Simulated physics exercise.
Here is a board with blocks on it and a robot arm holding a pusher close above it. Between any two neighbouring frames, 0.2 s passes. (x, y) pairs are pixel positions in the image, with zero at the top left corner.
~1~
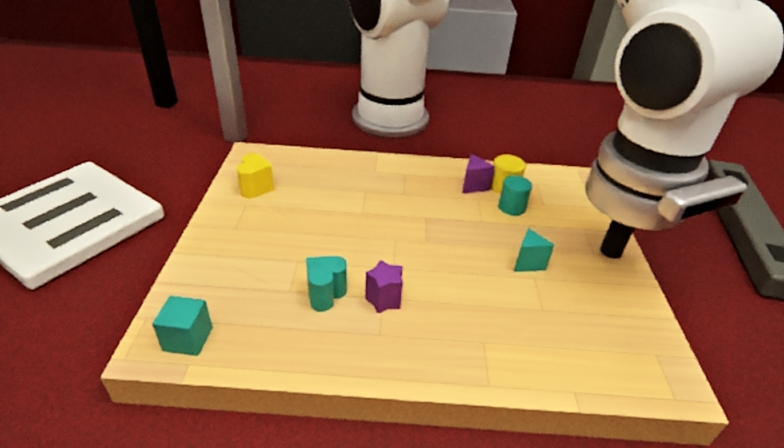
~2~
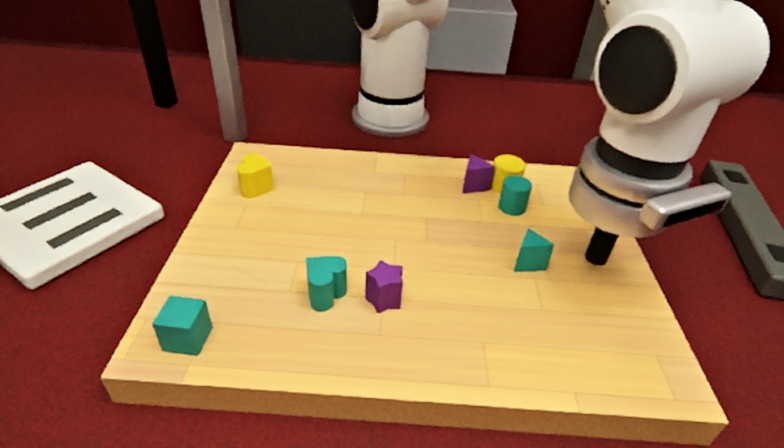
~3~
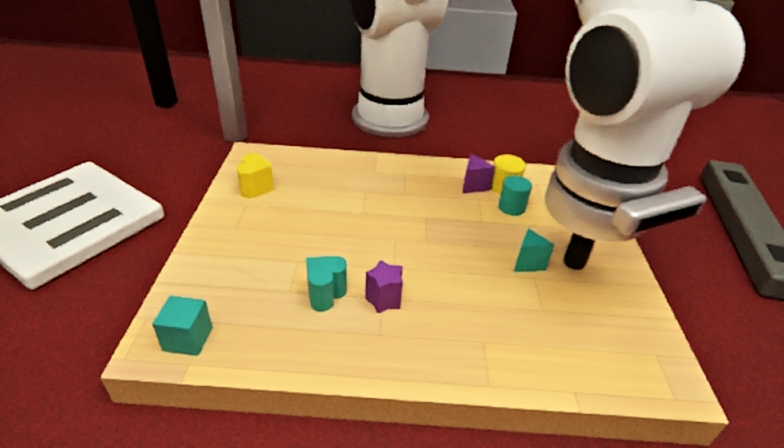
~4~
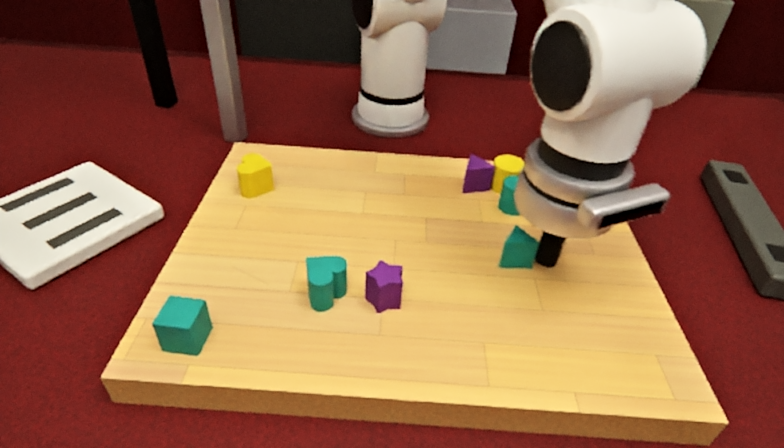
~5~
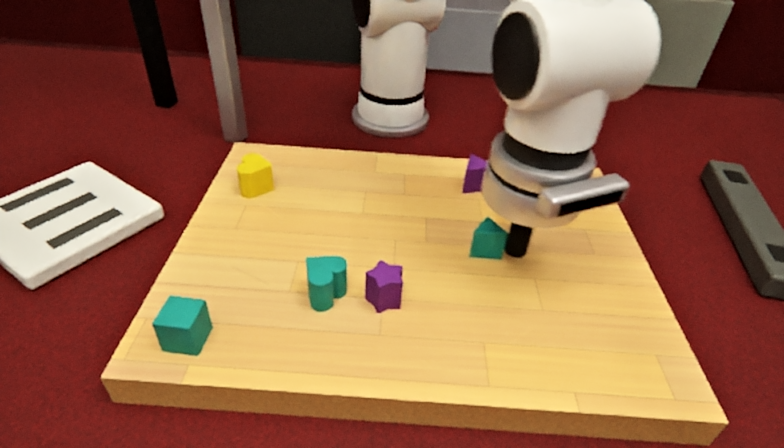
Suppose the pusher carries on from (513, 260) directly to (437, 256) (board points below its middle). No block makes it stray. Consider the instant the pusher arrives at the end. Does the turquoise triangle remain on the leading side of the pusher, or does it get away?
The pusher moves past it.
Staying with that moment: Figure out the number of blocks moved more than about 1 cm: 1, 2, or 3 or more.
It looks like one block will be pushed more than about 1 cm.
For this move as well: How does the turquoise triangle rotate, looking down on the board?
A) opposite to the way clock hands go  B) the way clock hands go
My answer is option B.
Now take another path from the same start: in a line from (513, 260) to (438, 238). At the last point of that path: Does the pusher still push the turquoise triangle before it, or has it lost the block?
The block sits ahead of the pusher.
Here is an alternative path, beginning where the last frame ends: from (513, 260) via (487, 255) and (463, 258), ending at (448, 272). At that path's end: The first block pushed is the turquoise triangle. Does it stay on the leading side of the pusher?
It slips out to the side or back.
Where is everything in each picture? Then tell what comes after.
In the first picture, lower end of the pusher at (611, 252), tops of blocks, turquoise triangle at (535, 239).
In the second picture, pusher at (596, 259), blocks as before.
In the third picture, pusher at (574, 263), blocks as before.
In the fourth picture, pusher at (546, 260), turquoise triangle at (521, 236).
In the fifth picture, pusher at (515, 251), turquoise triangle at (490, 226).
What follows on the original path. Halfway along, pusher at (476, 249); turquoise triangle at (465, 220), turned 80° clockwise.
At the end, pusher at (439, 247); turquoise triangle at (453, 217), turned 125° clockwise.
